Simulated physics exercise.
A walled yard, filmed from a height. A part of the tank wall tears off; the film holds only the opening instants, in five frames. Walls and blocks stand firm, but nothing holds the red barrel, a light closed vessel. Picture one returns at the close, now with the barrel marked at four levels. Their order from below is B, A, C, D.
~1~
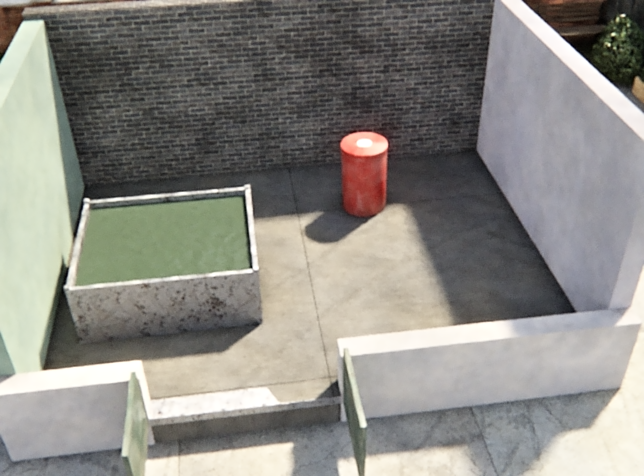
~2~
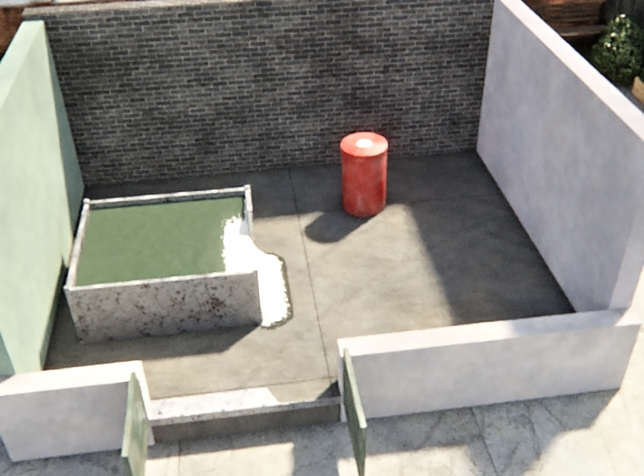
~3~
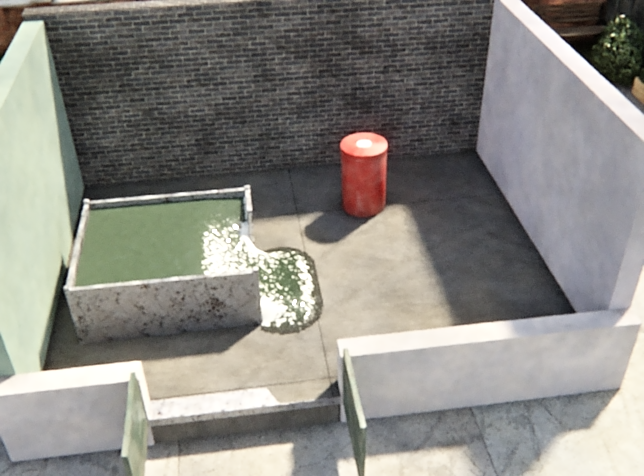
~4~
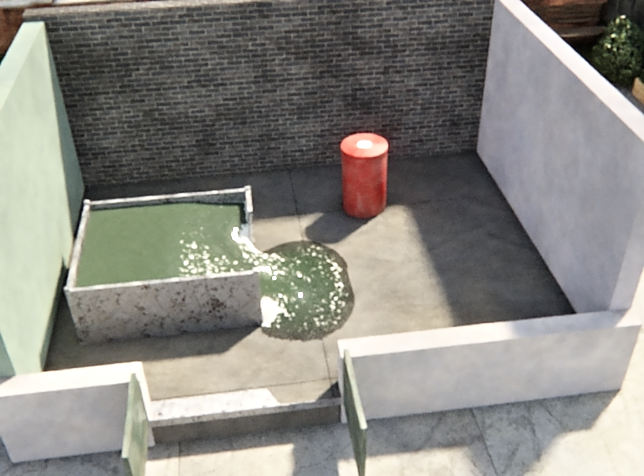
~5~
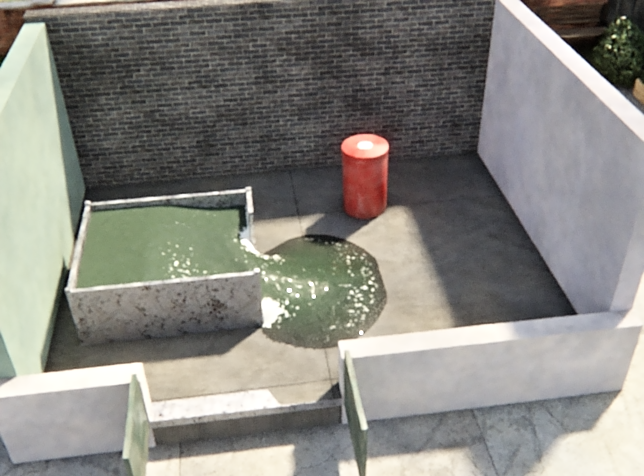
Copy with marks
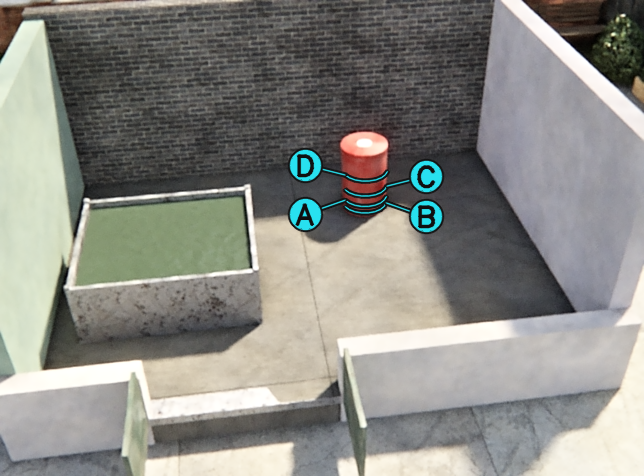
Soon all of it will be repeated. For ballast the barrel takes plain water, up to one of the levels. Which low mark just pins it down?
Take A.
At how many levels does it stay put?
Three of the four.
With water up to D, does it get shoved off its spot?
No, not at all.
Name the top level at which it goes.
Here it is level B.
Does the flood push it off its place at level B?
Yes, that goes wrong.
On the marked copy, A at (368, 206); B at (368, 212); C at (368, 195); D at (369, 181); from the bottom up B, A, C, D.
Choosing A, it does not move.
Choosing B, it is pushed about 3 times its own width away.
Choosing C, it does not move.
Choosing D, it does not move.
